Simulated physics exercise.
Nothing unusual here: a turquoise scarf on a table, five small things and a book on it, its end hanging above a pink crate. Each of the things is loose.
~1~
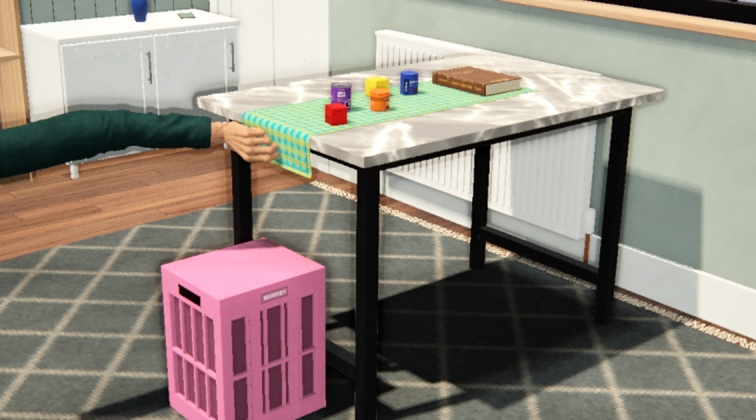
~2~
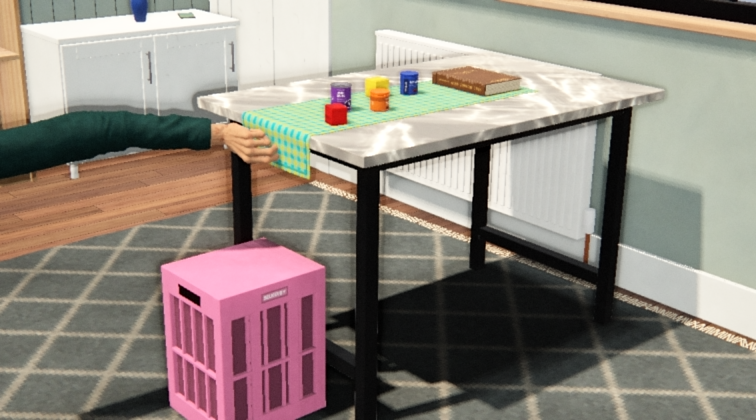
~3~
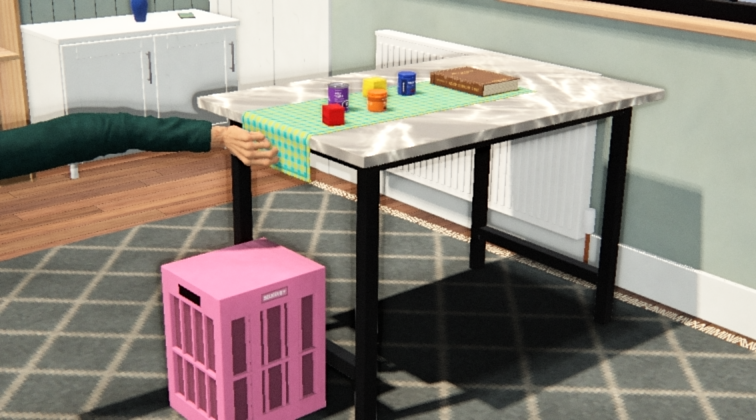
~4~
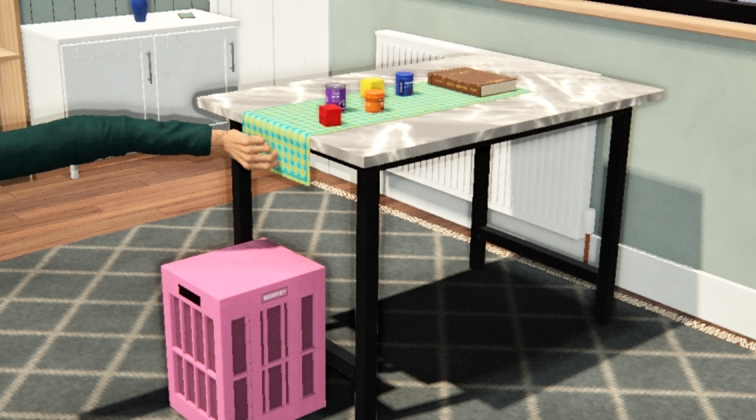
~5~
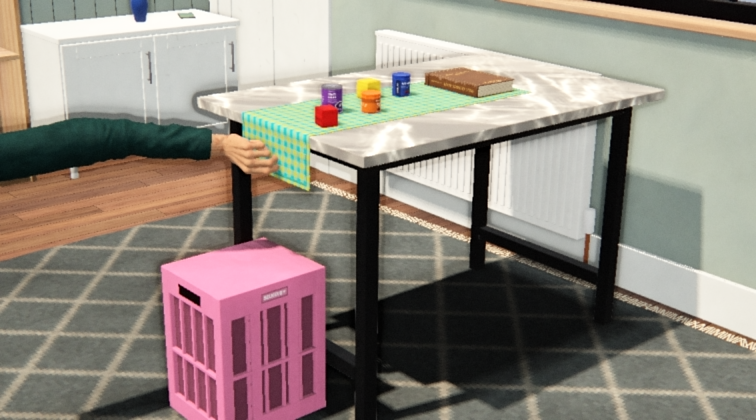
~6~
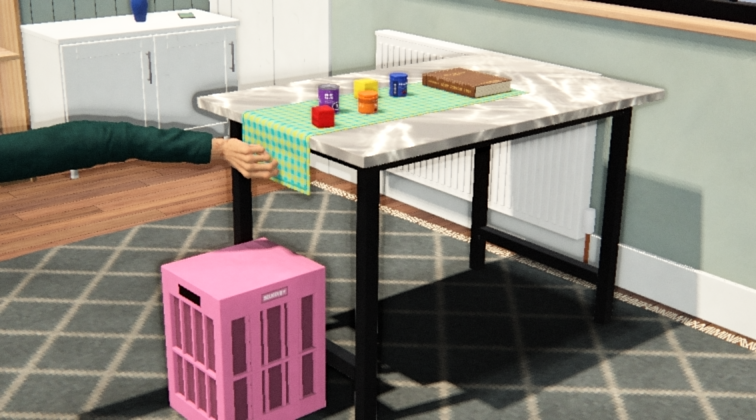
A turquoise checked scarf slid slowly toward the left end of the table beside a hand at its edge, carrying five small colourful things and a book slightly along as its hanging end lengthened above a pink crate.
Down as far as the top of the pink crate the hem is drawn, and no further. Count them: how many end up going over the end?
Gone: Two.
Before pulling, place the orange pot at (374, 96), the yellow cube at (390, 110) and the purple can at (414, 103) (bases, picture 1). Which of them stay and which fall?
The orange pot stays put, the yellow cube stays put, the purple can stays put.
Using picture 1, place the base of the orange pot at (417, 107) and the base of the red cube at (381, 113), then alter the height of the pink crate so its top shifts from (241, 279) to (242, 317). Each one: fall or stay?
The orange pot stays aboard, and the red cube does not stay aboard.
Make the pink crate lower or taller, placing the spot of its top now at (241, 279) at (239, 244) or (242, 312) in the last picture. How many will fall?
Then 1 and 3.
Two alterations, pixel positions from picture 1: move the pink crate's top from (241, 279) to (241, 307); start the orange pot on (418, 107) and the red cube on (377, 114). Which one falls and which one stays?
As for the orange pot, it stays in place; as for the red cube, it leaves the top.
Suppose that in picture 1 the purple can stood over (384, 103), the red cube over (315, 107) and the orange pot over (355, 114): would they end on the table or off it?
Here's how it goes: The purple can makes it through, the red cube ends up down, and the orange pot ends up down.
Soon after, hem near (275, 210); all still up.
After that, hem on the crate; red cube and purple can gone.
In the end, hem on the crate; red cube and purple can gone. It carries off two.
